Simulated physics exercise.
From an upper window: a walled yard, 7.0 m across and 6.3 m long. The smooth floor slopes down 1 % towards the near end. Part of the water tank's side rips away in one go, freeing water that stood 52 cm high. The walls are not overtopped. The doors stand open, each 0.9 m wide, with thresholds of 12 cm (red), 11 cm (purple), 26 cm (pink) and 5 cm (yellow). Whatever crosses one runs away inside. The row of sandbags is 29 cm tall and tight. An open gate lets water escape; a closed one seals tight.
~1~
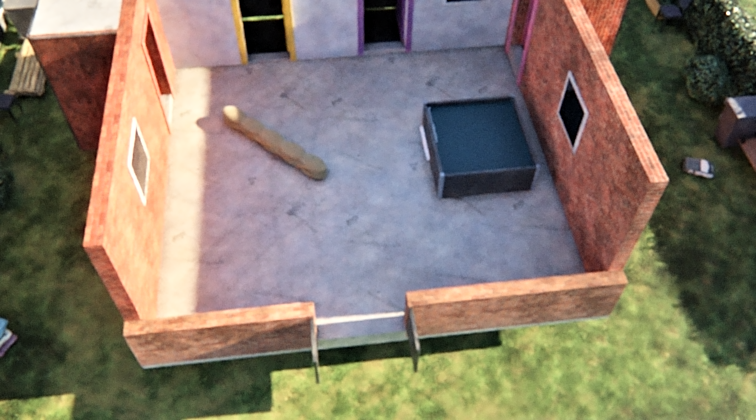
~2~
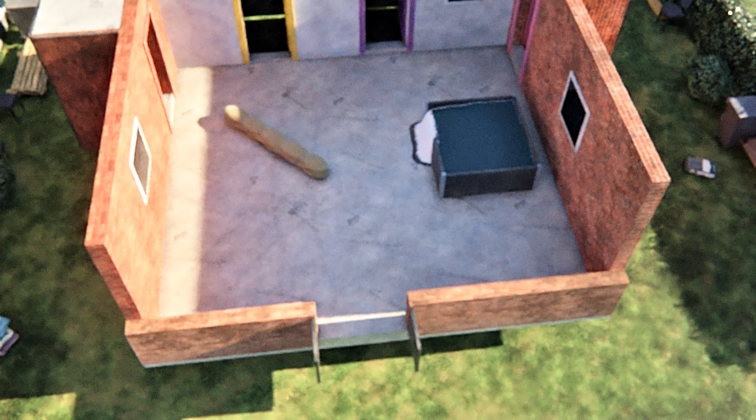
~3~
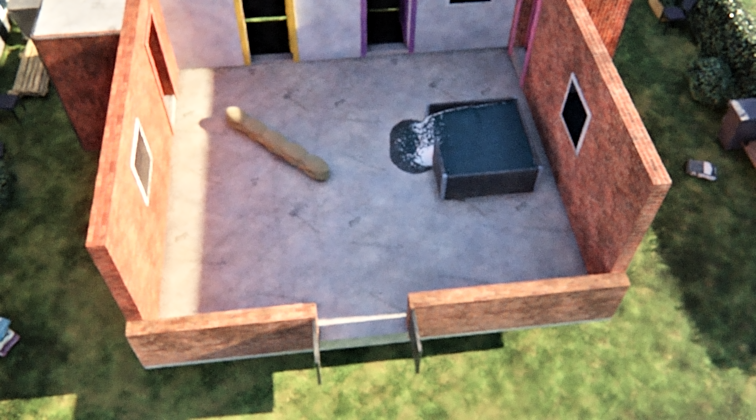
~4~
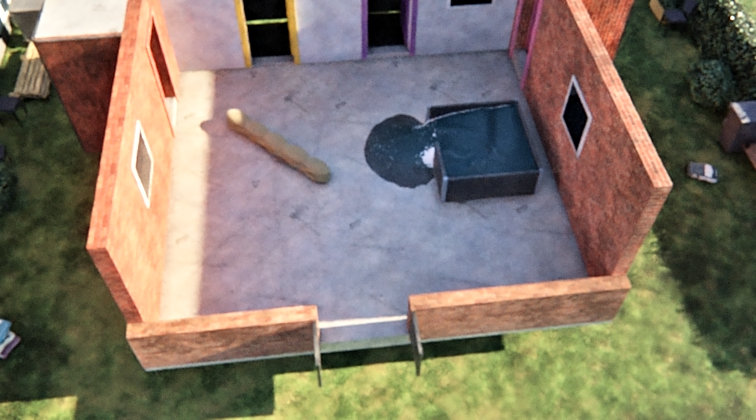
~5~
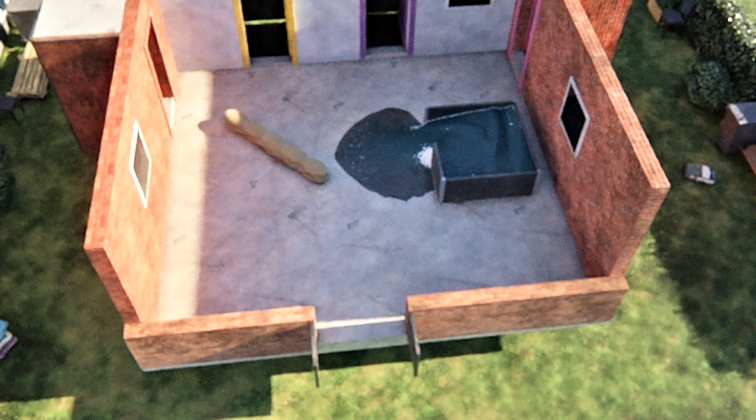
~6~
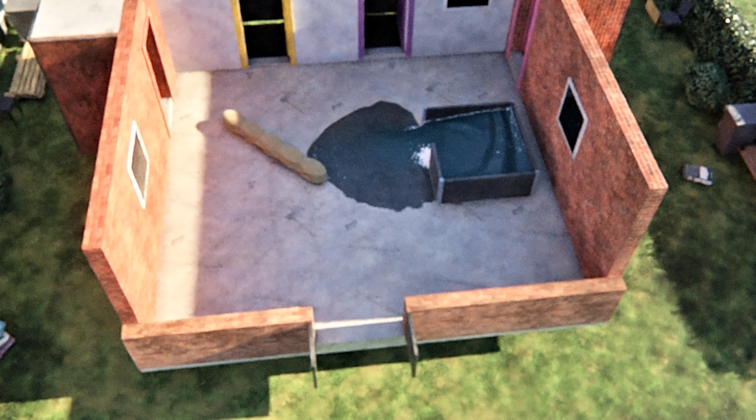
The video shows a brick-walled yard seen from above, where one side of a dark water tank rips open and water pours out leftward, spreading in a widening dark pool across the grey floor to the near end of a log.
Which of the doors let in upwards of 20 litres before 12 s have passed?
Door by door: At the red door it does not reach the limit; at the purple door it does not reach the limit; at the pink door it does not reach the limit; at the yellow door it passes the limit.
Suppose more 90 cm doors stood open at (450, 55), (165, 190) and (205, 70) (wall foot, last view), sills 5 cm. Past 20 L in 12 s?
In that order: Under, below, past it.
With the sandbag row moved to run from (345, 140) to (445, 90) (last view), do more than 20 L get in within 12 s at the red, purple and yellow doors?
Then: Red not over, purple below, yellow below.
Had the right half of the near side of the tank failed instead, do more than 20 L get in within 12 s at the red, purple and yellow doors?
Then: Red not over, purple below, yellow below.
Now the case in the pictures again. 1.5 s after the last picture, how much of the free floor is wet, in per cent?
About 30 per cent.
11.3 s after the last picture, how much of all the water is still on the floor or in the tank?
Some 88 per cent remains.
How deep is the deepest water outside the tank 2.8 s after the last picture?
About 25 cm.
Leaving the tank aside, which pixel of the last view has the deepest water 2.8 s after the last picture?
Around (185, 73).
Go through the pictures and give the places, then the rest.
In the first frame, the water tank at (479, 137) is whole and still, 52 cm deep.
In the second frame, the front is at (426, 162), 0.5 m from the gap at (431, 135); 0.2 m2 of floor is under water; 52 cm left at the back of the water tank.
In the third frame, water pours out at (432, 138) and has run 0.8 m, to (397, 162); typically 9 cm deep outside, 52 cm at the water tank's back.
In the fourth frame, water pours out at (432, 141) and has run 1.2 m, to (372, 161); typically 6 cm deep outside, 52 cm at the water tank's back.
In the fifth frame, the front is at (341, 159), 1.7 m from the gap at (431, 142); 2.4 m2 of floor is under water; 50 cm left at the back of the water tank.
In the sixth frame, the front is at (314, 162), 2.2 m from the gap at (429, 142); 3.5 m2 of floor is under water; 44 cm left at the back of the water tank.
Then, 0.7 s after the last picture water covers 15 % of the floor and is deepest (26 cm) near (416, 145); red door not reached, purple door not reached, pink door not reached, yellow door not reached.
Then, 1.5 s after the last picture water covers 30 % of the floor and is deepest (22 cm) near (324, 173); red door not reached, purple door not reached, pink door not reached, yellow door 5 cm at the sill, 0 L in.
Then, 2.8 s after the last picture water covers 40 % of the floor and is deepest (25 cm) near (185, 73); red door 8 cm at the sill, 0 L in, purple door 2 cm at the sill, 0 L in, pink door not reached, yellow door 9 cm at the sill, 8 L in.
Then, 6.3 s after the last picture water covers 55 % of the floor and is deepest (14 cm) near (154, 347); red door 9 cm at the sill, 0 L in, purple door 2 cm at the sill, 0 L in, pink door not reached, yellow door 7 cm at the sill, 54 L in.
Then, 11.3 s after the last picture water covers 80 % of the floor and is deepest (8 cm) near (154, 347); red door 4 cm at the sill, 0 L in, purple door 2 cm at the sill, 0 L in, pink door 2 cm at the sill, 0 L in, yellow door 3 cm at the sill, 59 L in.
